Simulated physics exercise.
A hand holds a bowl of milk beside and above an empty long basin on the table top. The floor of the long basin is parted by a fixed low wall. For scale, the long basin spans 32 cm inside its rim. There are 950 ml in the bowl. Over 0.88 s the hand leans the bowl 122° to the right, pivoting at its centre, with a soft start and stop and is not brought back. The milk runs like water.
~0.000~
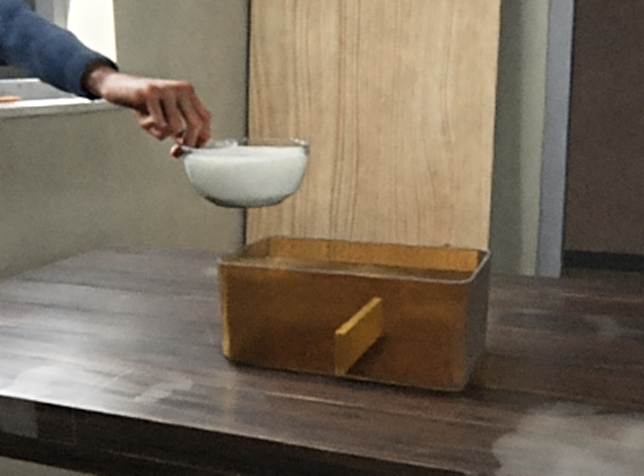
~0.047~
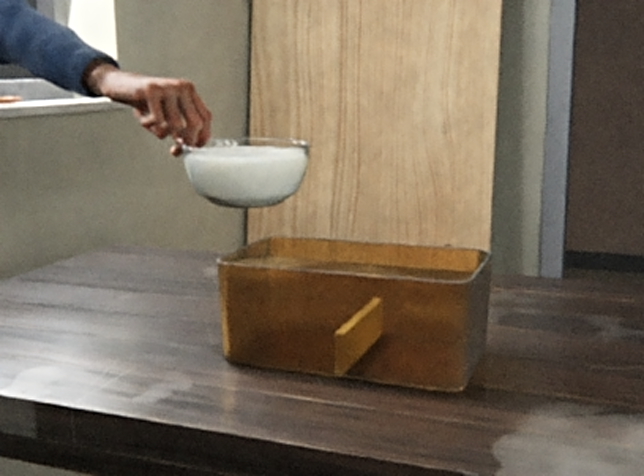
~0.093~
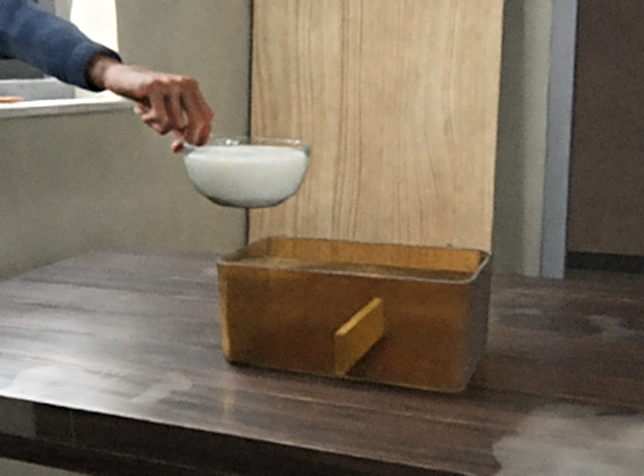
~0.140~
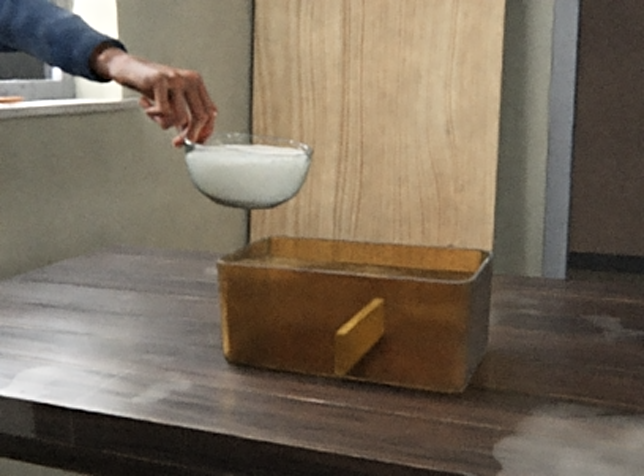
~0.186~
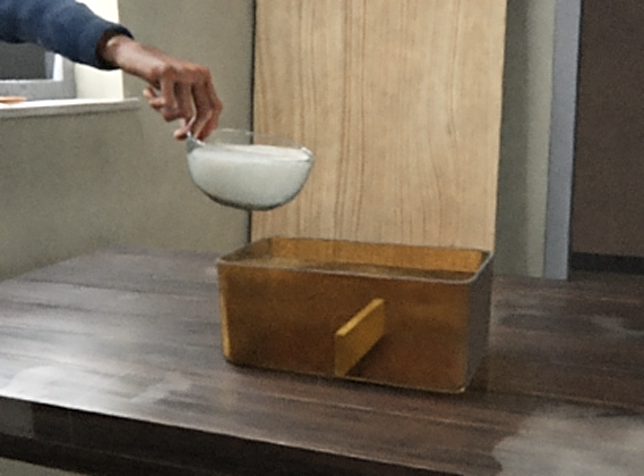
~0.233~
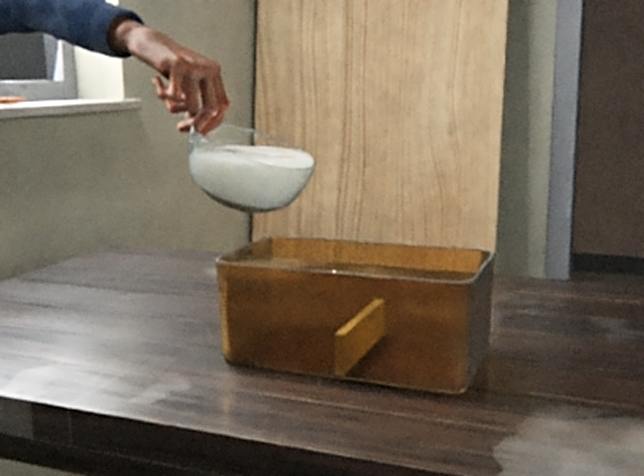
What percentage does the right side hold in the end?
Roughly 25 per cent is past the wall.
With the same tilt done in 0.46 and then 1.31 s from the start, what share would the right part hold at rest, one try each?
First 20, then 35 per cent.
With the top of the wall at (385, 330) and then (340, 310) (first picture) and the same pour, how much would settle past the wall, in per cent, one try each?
In turn about 20 and 55 per cent.
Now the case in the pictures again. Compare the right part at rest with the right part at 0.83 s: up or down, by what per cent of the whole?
It goes up by about 2.
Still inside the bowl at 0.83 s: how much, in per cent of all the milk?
Some 0 per cent.
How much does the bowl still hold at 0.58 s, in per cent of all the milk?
About 20 per cent.
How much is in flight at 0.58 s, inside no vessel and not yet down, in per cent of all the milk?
Some 26 per cent.
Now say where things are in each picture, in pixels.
The first picture shows tilt 0°; pouring edge (303, 147); surface from (196, 152) to (303, 155); the long basin's rim runs from (243, 249) to (481, 267); the wall's top is at (360, 316).
The second picture shows tilt 1°; pouring edge (304, 148); surface from (197, 151) to (303, 156).
The third picture shows tilt 3°; pouring edge (305, 151); surface from (197, 150) to (305, 156).
The fourth picture shows tilt 7°; pouring edge (307, 155); surface from (199, 149) to (306, 157).
The fifth picture shows tilt 13°; pouring edge (308, 161); surface from (200, 149) to (309, 158).
The sixth picture shows tilt 20°; pouring edge (309, 170); surface from (202, 149) to (312, 165); 2 per cent is over the edge.
By 0.58 s the tilt is 90° and 21 per cent is still to pour, 35 is left of the wall and 18 right of it.
By 0.83 s the tilt is 121° and 0 per cent is still to pour, 74 is left of the wall and 23 right of it.
By 1.09 s the tilt is 122° and 0 per cent is still to pour, 74 is left of the wall and 24 right of it.
By 1.38 s the tilt is 122° and 0 per cent is still to pour, 73 is left of the wall and 25 right of it.
At rest 73 per cent lies left of the wall, 25 right of it and 2 outside.
